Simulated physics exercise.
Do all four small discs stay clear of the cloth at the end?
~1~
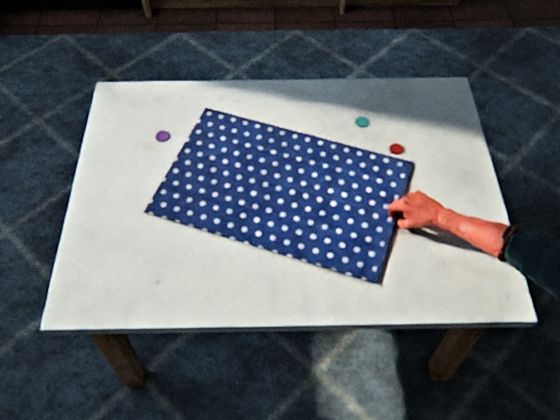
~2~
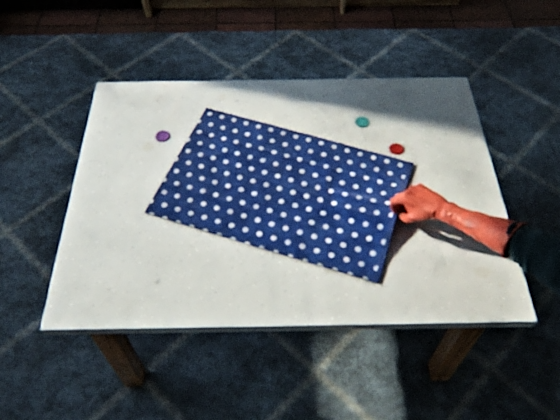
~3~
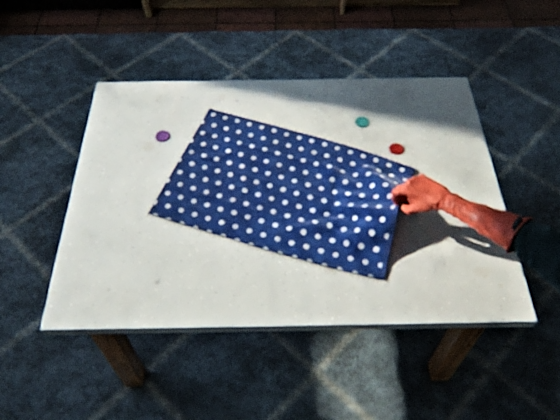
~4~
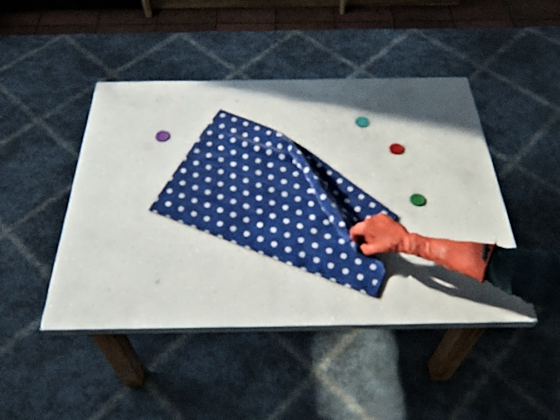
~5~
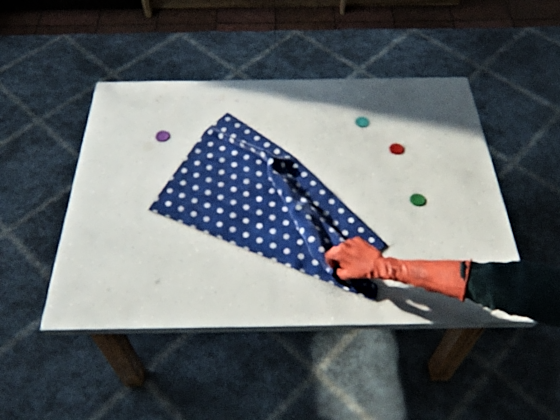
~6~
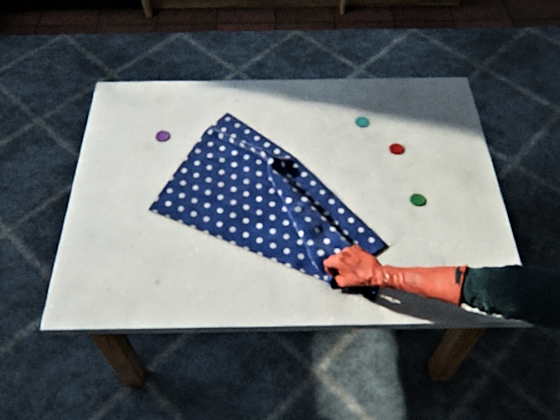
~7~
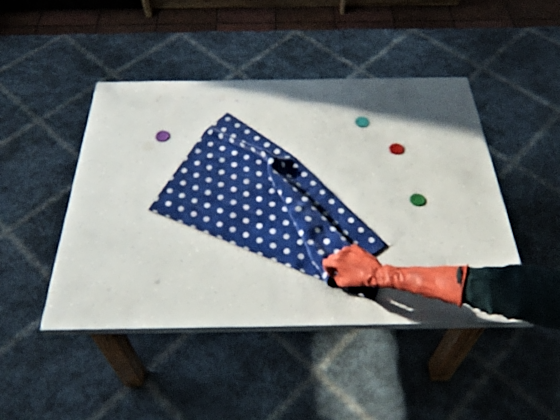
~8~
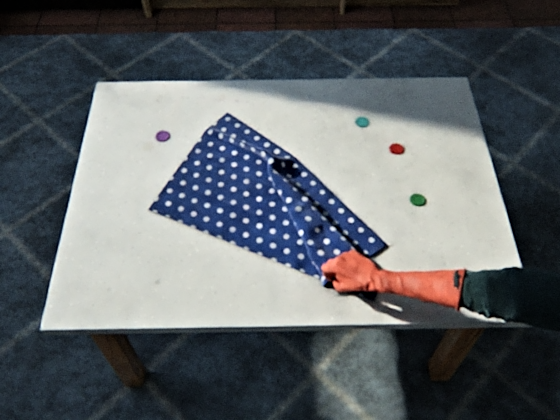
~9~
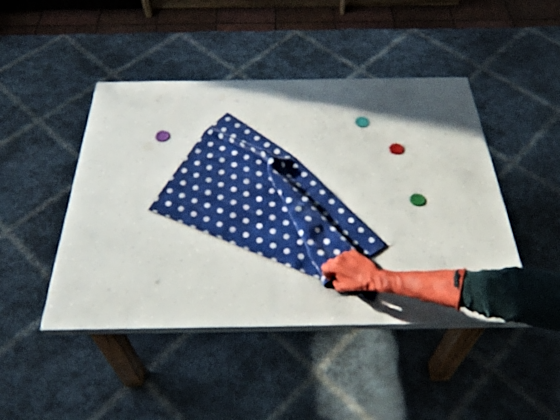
Yes, the green, teal, red and purple discs all lie uncovered on the table, with the folded cloth reaching over none of them.
